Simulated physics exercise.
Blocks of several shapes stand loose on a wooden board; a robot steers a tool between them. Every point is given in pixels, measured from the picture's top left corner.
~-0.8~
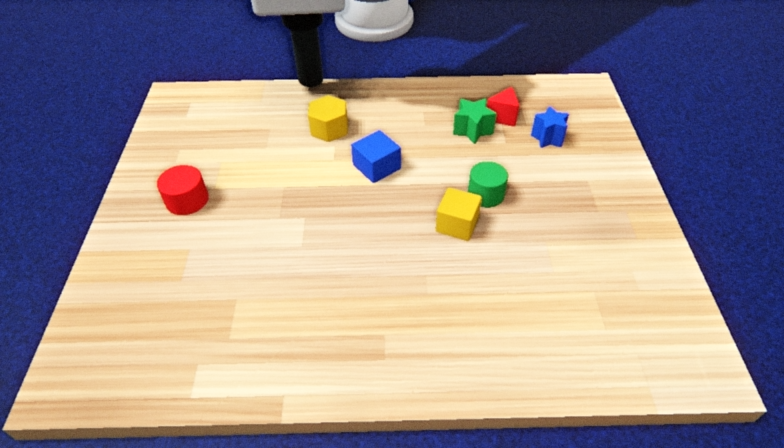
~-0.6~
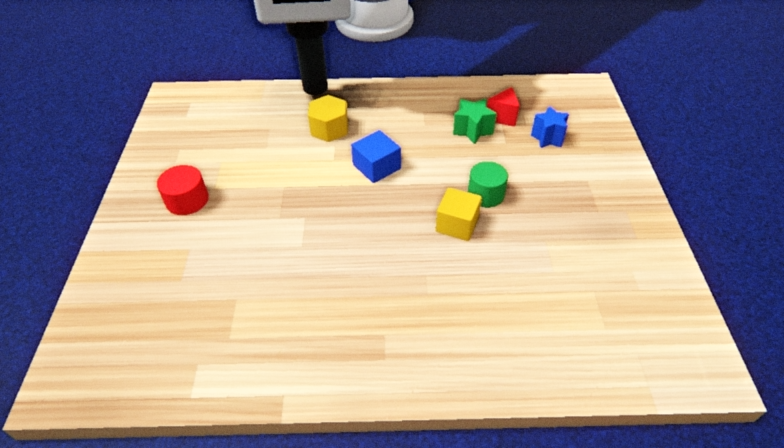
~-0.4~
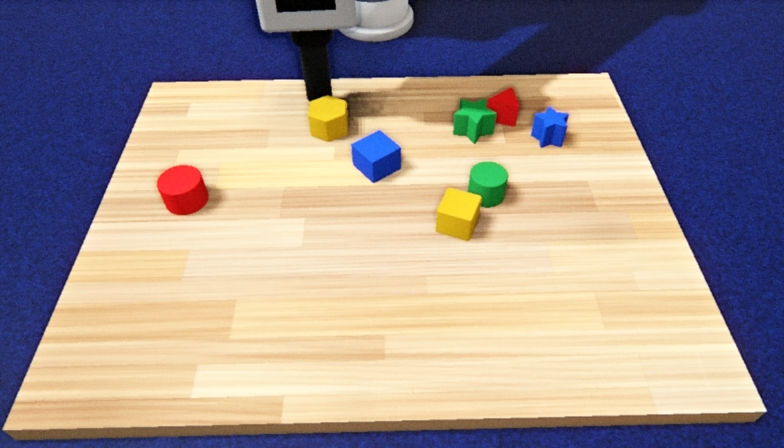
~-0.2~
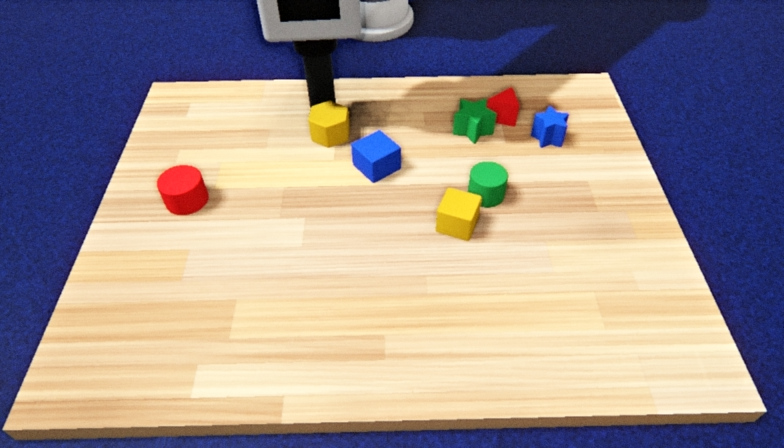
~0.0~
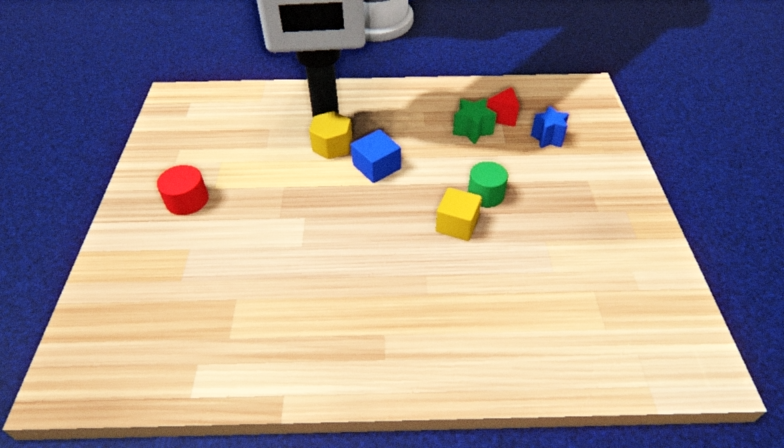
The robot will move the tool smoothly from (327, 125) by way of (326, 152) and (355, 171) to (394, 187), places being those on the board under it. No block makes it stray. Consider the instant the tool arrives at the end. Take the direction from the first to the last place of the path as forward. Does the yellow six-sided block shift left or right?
It's pushed right.
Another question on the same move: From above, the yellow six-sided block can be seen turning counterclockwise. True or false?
Answer: False.
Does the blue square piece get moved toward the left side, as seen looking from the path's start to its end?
Answer: Yes.
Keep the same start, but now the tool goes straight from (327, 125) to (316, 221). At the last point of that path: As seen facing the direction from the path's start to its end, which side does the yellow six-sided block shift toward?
The shift is leftward.
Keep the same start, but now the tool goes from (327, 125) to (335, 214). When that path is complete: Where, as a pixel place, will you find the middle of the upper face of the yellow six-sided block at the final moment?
It should be at about (332, 222).
The first path, step by step. One third of the way, tool (325, 143); yellow six-sided block (331, 153).
Two thirds of the way, tool (355, 163); yellow six-sided block (341, 173), turned 45° clockwise; blue square piece (395, 147), turned 20° anticlockwise.
At the end, tool (393, 179); yellow six-sided block (341, 175), turned 50° clockwise; blue square piece (418, 148), turned 80° anticlockwise; yellow square piece in place.
